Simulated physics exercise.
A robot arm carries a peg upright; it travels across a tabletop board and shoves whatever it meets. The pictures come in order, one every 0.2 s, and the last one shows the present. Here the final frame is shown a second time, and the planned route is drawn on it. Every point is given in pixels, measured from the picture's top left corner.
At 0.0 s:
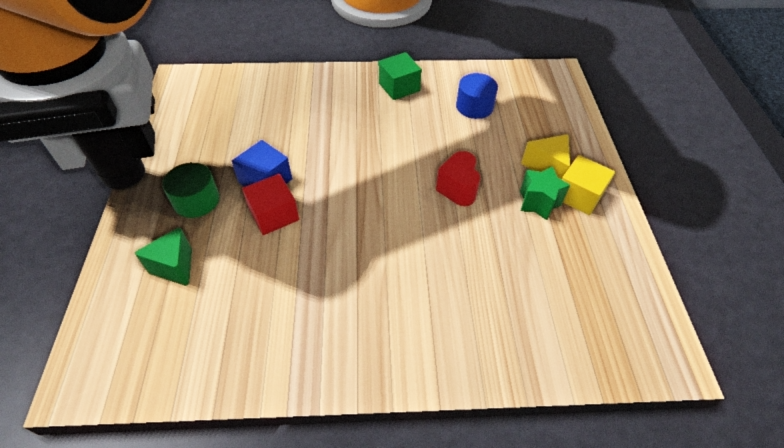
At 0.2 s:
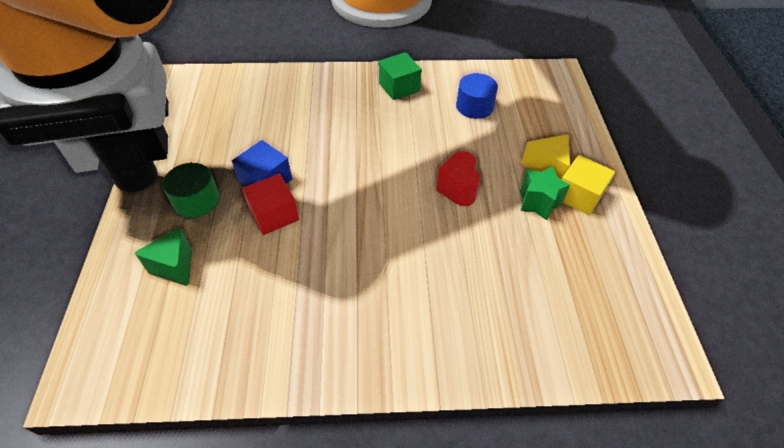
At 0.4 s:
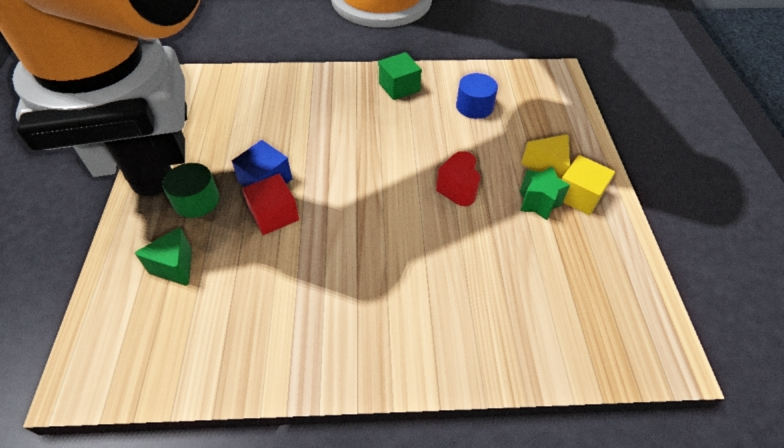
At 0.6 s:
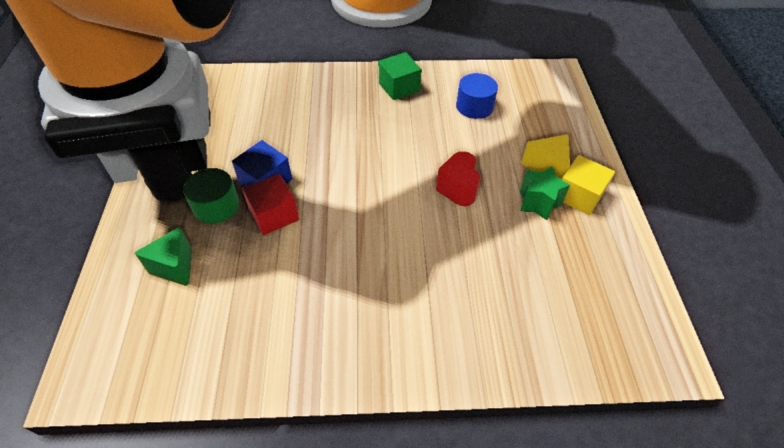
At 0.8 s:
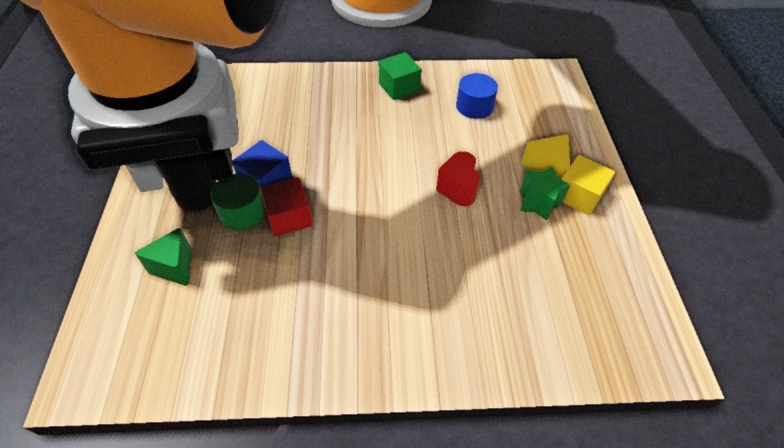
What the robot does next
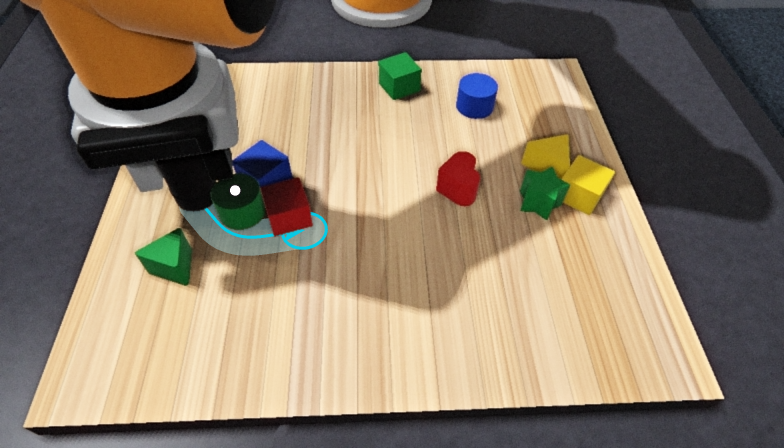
A robot arm moves right and pushes a green cylinder against a red block, shifting it.
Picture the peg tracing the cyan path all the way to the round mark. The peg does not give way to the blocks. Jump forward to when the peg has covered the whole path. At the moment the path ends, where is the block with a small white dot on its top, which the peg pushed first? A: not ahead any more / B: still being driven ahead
Answer: B.
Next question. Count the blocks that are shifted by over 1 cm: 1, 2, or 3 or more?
When the path ends, I think you'll find two blocks out of place by more than 1 cm.
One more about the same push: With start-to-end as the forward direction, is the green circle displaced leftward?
Yes
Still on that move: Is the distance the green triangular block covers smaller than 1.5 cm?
In short: Yes.
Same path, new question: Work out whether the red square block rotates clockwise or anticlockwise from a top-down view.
Answer: Anticlockwise.
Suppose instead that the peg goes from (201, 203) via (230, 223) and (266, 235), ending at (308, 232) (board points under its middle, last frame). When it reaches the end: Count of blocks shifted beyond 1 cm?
The number of blocks that move over 1 cm is two.
Drawn move, from (201, 203) via (223, 228) and (261, 237), ending at (304, 230); the dot is on the green circle.
On the path given first. One third of the way, peg (221, 221); green circle (264, 199); red square block (310, 194), turned 25° clockwise.
Two thirds of the way, peg (261, 229); green circle (304, 204); red square block (344, 186).
At the end, peg (303, 223); green triangular block still; green circle (346, 197); red square block (380, 174), turned 30° anticlockwise.
